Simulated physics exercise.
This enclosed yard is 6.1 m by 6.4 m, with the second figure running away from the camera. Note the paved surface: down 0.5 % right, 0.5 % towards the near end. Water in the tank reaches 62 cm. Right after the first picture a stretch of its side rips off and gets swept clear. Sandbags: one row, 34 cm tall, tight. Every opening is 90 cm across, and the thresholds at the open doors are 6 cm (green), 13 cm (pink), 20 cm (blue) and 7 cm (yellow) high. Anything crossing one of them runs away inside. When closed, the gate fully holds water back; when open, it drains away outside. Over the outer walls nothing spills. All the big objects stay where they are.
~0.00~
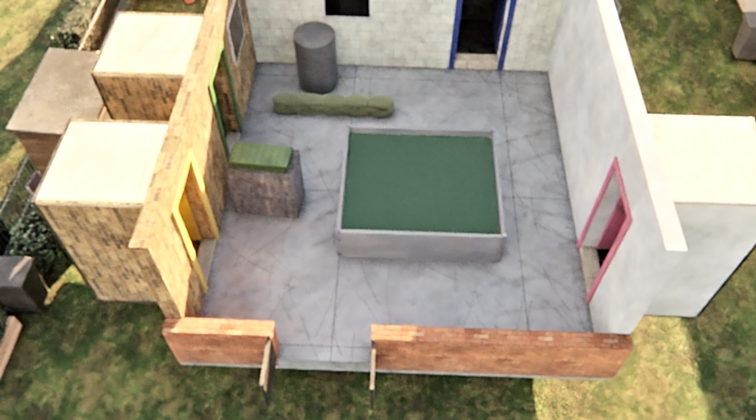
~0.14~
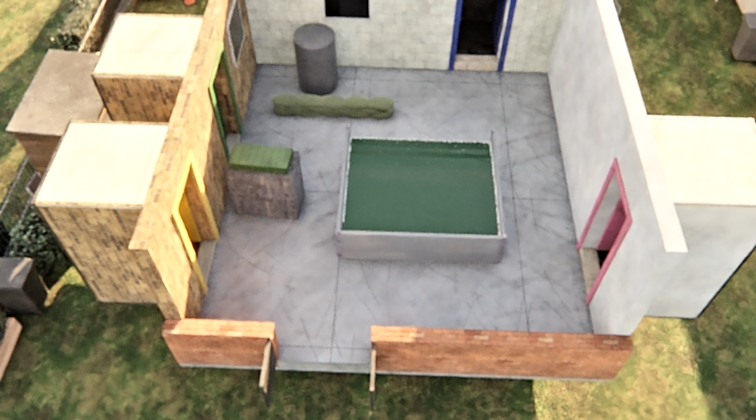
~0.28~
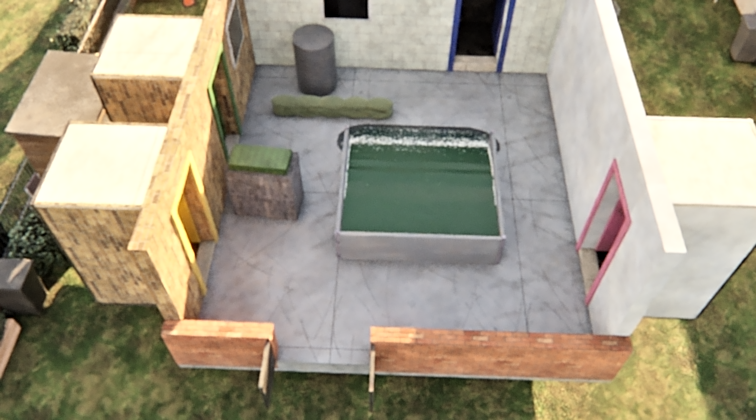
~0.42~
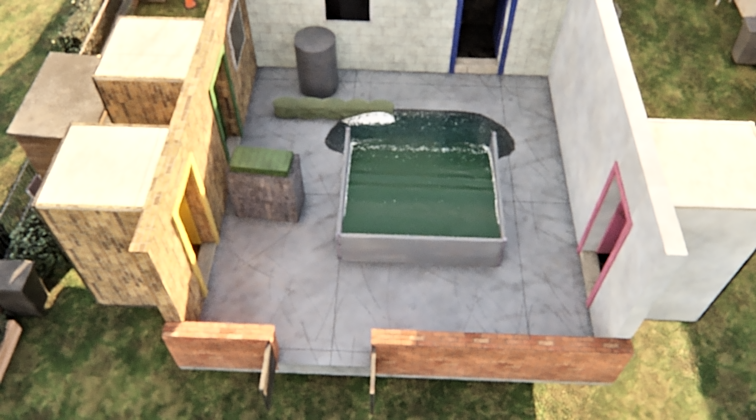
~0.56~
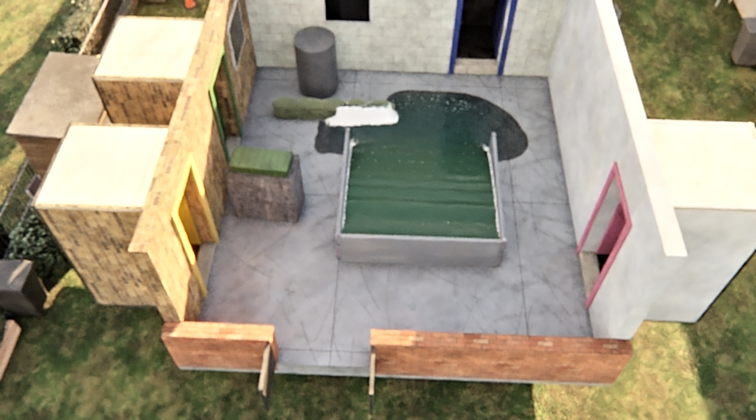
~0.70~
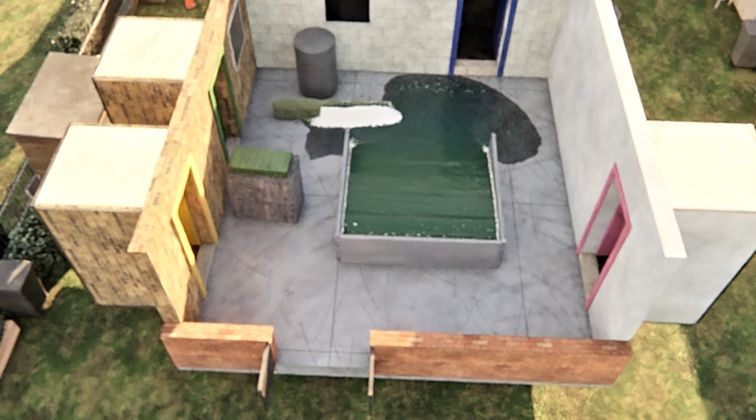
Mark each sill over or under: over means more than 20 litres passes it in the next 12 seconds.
Green door - over; pink door - under; blue door - over; yellow door - over.
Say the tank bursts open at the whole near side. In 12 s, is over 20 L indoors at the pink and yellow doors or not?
Then: Pink above, yellow past it.
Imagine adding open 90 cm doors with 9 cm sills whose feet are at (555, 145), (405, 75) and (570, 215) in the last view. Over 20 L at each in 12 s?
Per doorway, in order: Sufficient / sufficient / insufficient.
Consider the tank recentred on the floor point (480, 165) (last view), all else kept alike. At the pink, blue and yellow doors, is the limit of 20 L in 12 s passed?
At the pink door the limit is not exceeded, at the blue door surpassed, at the yellow door not exceeded.
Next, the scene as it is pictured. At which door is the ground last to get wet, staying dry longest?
The final one is the pink door.
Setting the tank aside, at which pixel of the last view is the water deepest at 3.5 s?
It's at about (543, 92) in the last picture.
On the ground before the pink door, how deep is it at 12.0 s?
About 10.0 cm.
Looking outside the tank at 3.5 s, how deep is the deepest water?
I'd put it at close to 34 cm.
After 1.4 s water covers 30 % of the floor and is deepest (44 cm) near (437, 76); green door not reached, pink door not reached, blue door 33 cm at the sill, 10 L in, yellow door not reached.
After 2.2 s water covers 40 % of the floor and is deepest (50 cm) near (541, 80); green door 18 cm at the sill, 22 L in, pink door not reached, blue door 37 cm at the sill, 64 L in, yellow door not reached.
After 3.5 s water covers 60 % of the floor and is deepest (34 cm) near (543, 92); green door 17 cm at the sill, 94 L in, pink door not reached, blue door 27 cm at the sill, 126 L in, yellow door 4 cm at the sill, 0 L in.
After 7.0 s water covers 90 % of the floor and is deepest (18 cm) near (579, 309); green door 8 cm at the sill, 159 L in, pink door 10 cm at the sill, 2 L in, blue door 12 cm at the sill, 139 L in, yellow door 2 cm at the sill, 0 L in.
After 12.0 s water covers 95 % of the floor and is deepest (14 cm) near (255, 337); green door 7 cm at the sill, 182 L in, pink door 10 cm at the sill, 7 L in, blue door 7 cm at the sill, 140 L in, yellow door 11 cm at the sill, 57 L in.
